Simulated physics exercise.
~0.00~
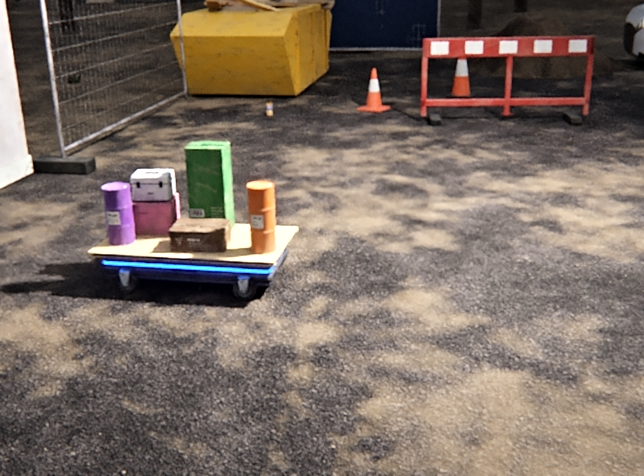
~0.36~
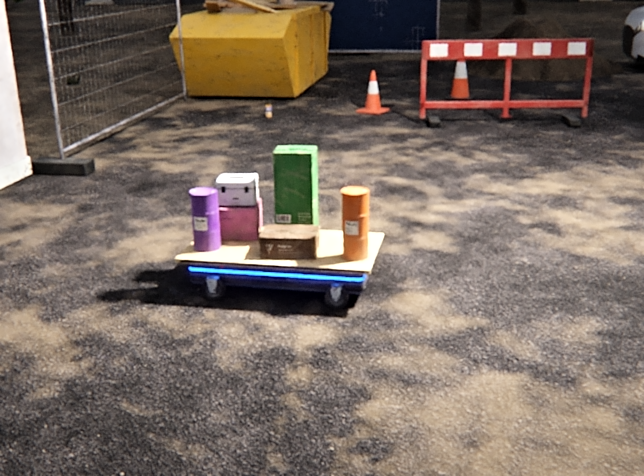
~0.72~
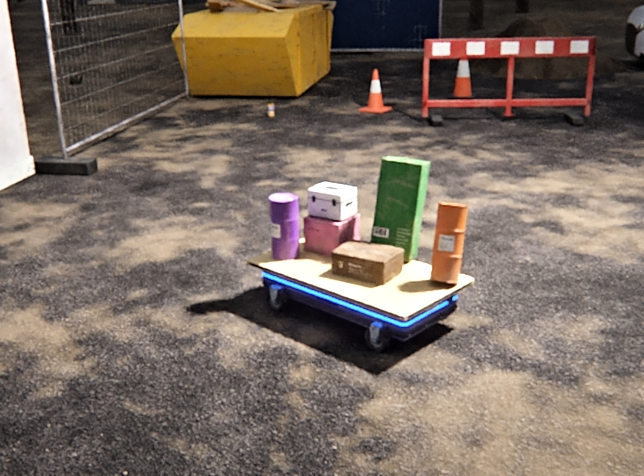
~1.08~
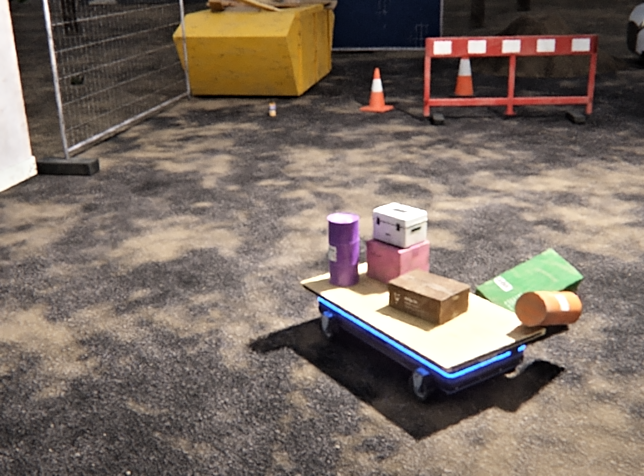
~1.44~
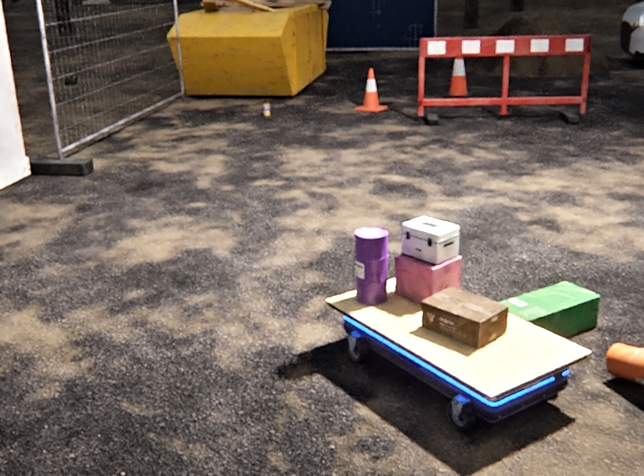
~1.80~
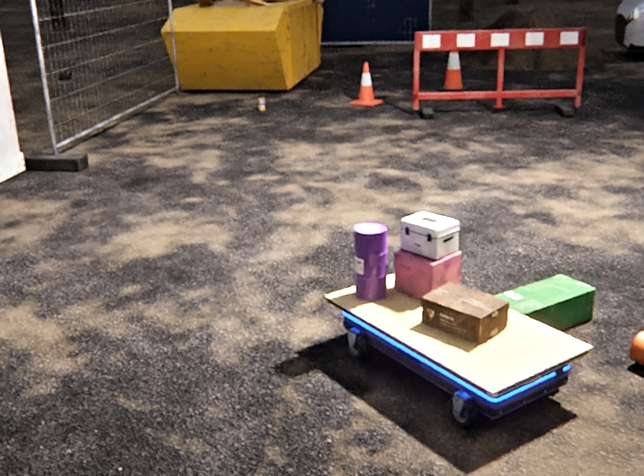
In a gravel yard, a cart turns and stops as green and orange pieces topple off.
